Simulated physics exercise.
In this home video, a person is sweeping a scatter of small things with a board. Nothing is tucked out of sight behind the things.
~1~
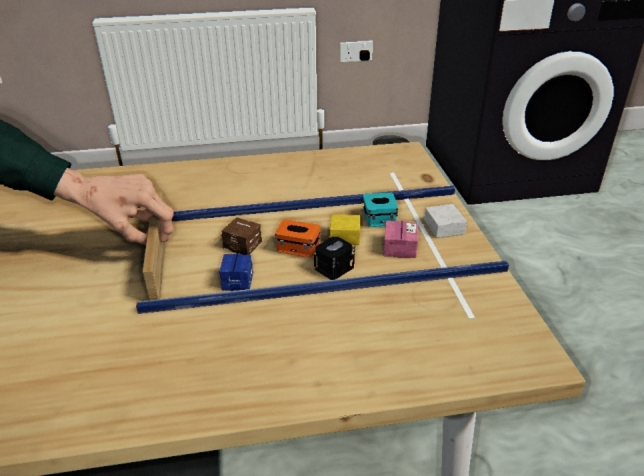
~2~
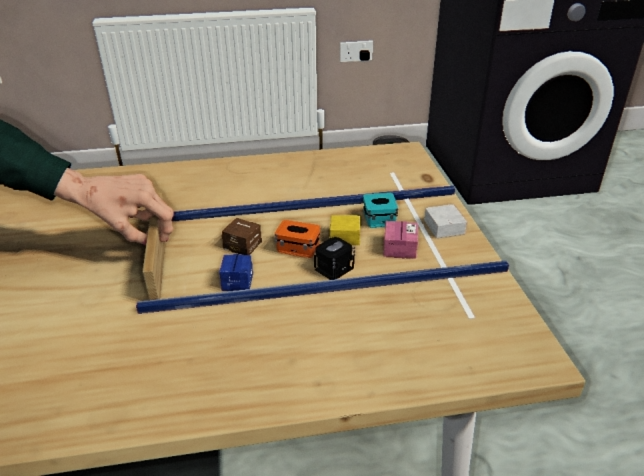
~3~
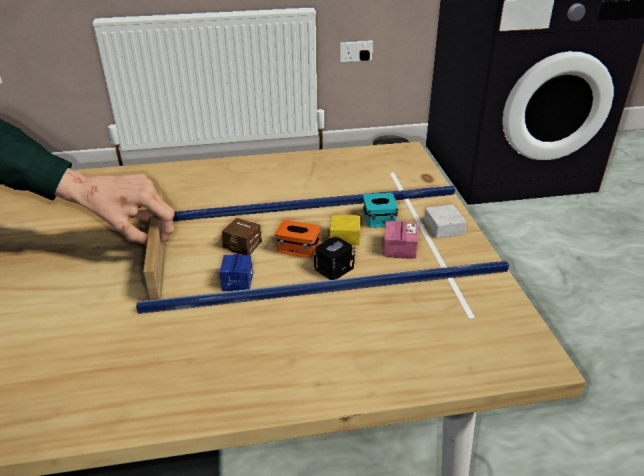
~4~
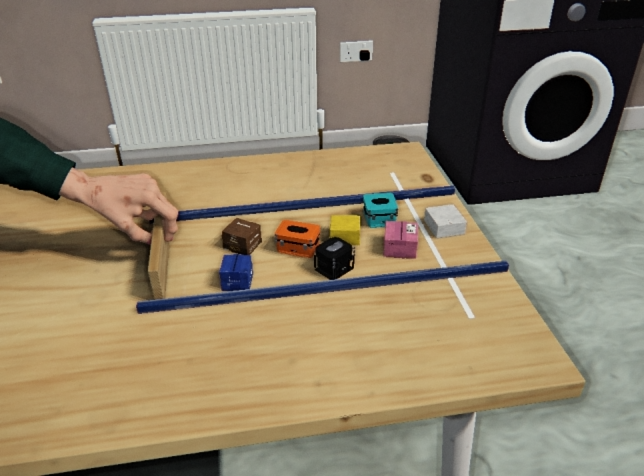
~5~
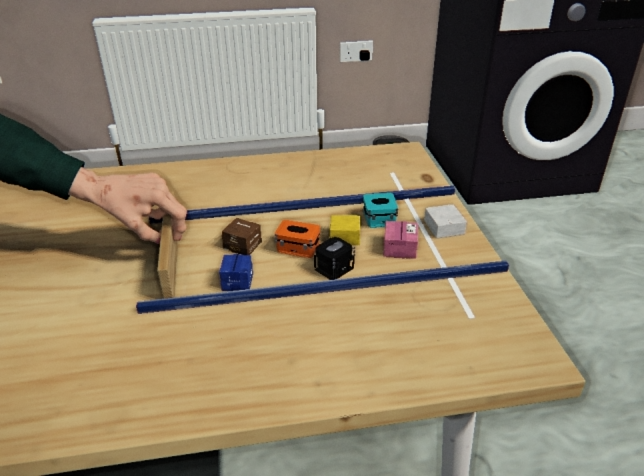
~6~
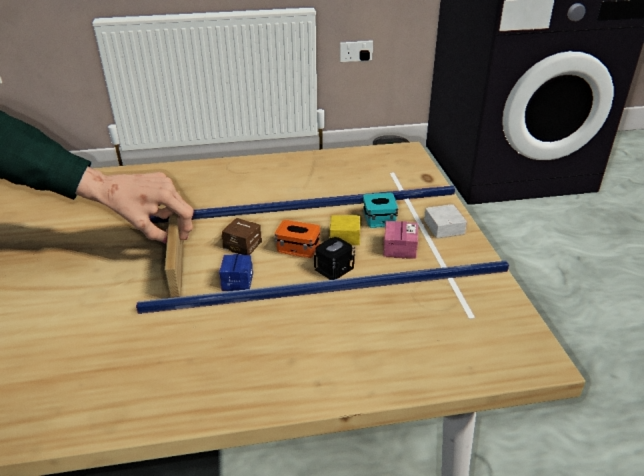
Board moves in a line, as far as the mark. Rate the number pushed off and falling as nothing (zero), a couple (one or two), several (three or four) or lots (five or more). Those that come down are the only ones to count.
It is a couple.
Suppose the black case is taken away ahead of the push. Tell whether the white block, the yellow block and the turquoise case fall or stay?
I'd say the white block does not stay, the yellow block stays up, and the turquoise case stays up.
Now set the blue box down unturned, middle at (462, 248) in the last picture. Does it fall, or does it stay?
In that case it is gone.
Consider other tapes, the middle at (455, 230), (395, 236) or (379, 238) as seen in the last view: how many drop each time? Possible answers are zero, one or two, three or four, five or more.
Counting what would fall each time, I get five or more; zero; zero.
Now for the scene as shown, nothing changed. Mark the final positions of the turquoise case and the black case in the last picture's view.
The first sits around (449, 196), while the other sits around (484, 250).
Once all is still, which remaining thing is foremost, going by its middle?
The pink box winds up nearest.
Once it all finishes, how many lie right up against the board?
In total, 3.
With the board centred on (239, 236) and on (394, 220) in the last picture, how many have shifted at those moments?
Well, it's 2 at the first one and 8 at the second.
Early on, none off yet; white block at rest near (445, 221); pink box at rest near (401, 240); turquoise case at rest near (380, 210).
Finally, the number that fall off is one or two; lost, white block.
